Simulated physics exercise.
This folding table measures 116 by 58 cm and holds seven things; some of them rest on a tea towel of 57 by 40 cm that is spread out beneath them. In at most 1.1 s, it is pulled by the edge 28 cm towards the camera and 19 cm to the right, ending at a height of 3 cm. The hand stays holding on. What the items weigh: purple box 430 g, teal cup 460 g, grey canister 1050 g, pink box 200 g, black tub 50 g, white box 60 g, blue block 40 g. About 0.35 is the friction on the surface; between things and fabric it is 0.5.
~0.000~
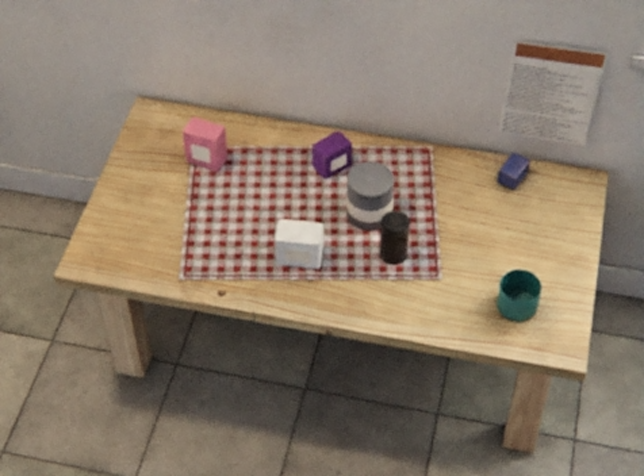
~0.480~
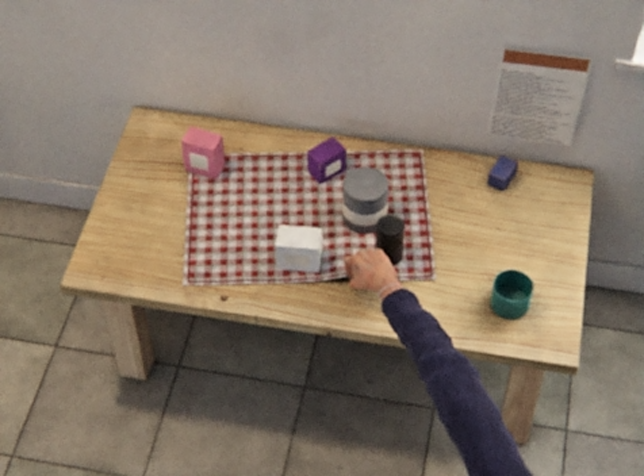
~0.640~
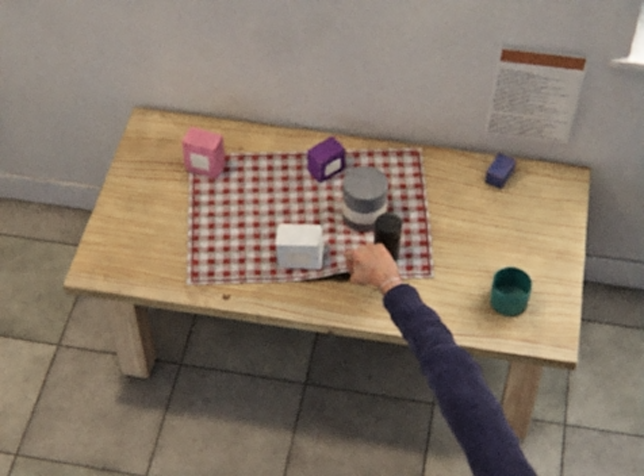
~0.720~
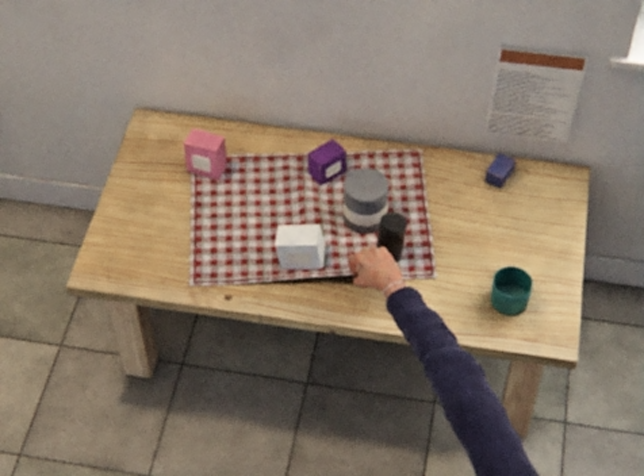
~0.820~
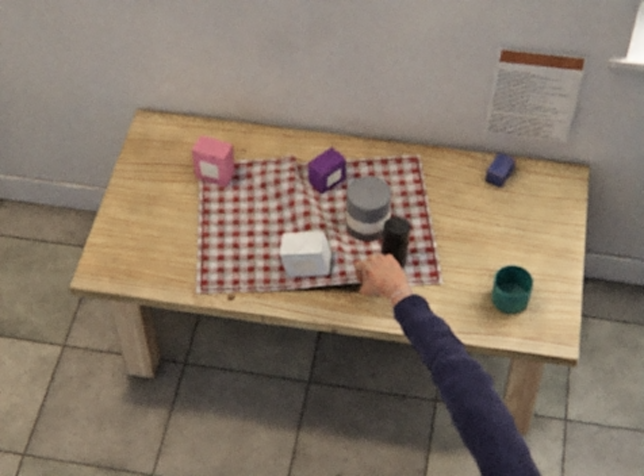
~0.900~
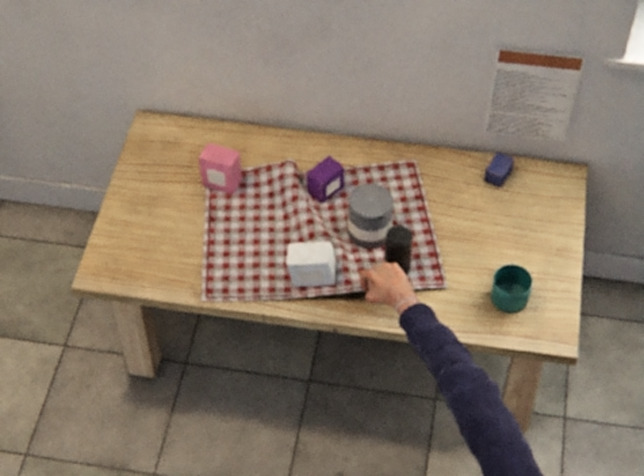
In the video, a hand reaches in and grips the front edge of a checkered cloth on a wooden table, then pulls it slightly toward the camera and right, wrinkling it as the boxes and containers on it shift along.
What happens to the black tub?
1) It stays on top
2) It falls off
2.
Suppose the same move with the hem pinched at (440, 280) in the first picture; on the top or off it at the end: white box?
White box: Off the top.
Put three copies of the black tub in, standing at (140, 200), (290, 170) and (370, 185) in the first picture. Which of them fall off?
First keeps its place, second keeps its place, third keeps its place.
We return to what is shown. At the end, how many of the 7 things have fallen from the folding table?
Tally: 2.
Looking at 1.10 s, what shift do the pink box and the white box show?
Approx. shift - pink box: 15 cm; white box: 15 cm.
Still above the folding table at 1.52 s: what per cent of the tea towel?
Roughly 65%.
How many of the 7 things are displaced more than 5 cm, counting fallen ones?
Counted result: 5.
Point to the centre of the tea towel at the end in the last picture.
Around (354, 323).
By 1.1 s, 95 % of the tea towel is still over the top; black tub 13 cm off its start, purple box 15 cm off its start, pink box 14 cm off its start.
By 1.3 s, 80 % of the tea towel is still over the top; black tub 22 cm off its start, white box on its side, 27 cm off its start, purple box 26 cm off its start.
By 1.5 s, 65 % of the tea towel is still over the top; black tub 31 cm off its start at (450, 329), white box over the edge, purple box 33 cm off its start at (353, 255).
By 1.7 s, 55 % of the tea towel is still over the top; black tub on its side, 38 cm off its start, white box over the edge, purple box 36 cm off its start.
By 3.3 s, 55 % of the tea towel is still over the top; black tub over the edge, white box over the edge, purple box 36 cm off its start at (359, 264), pink box 35 cm off its start at (276, 238).
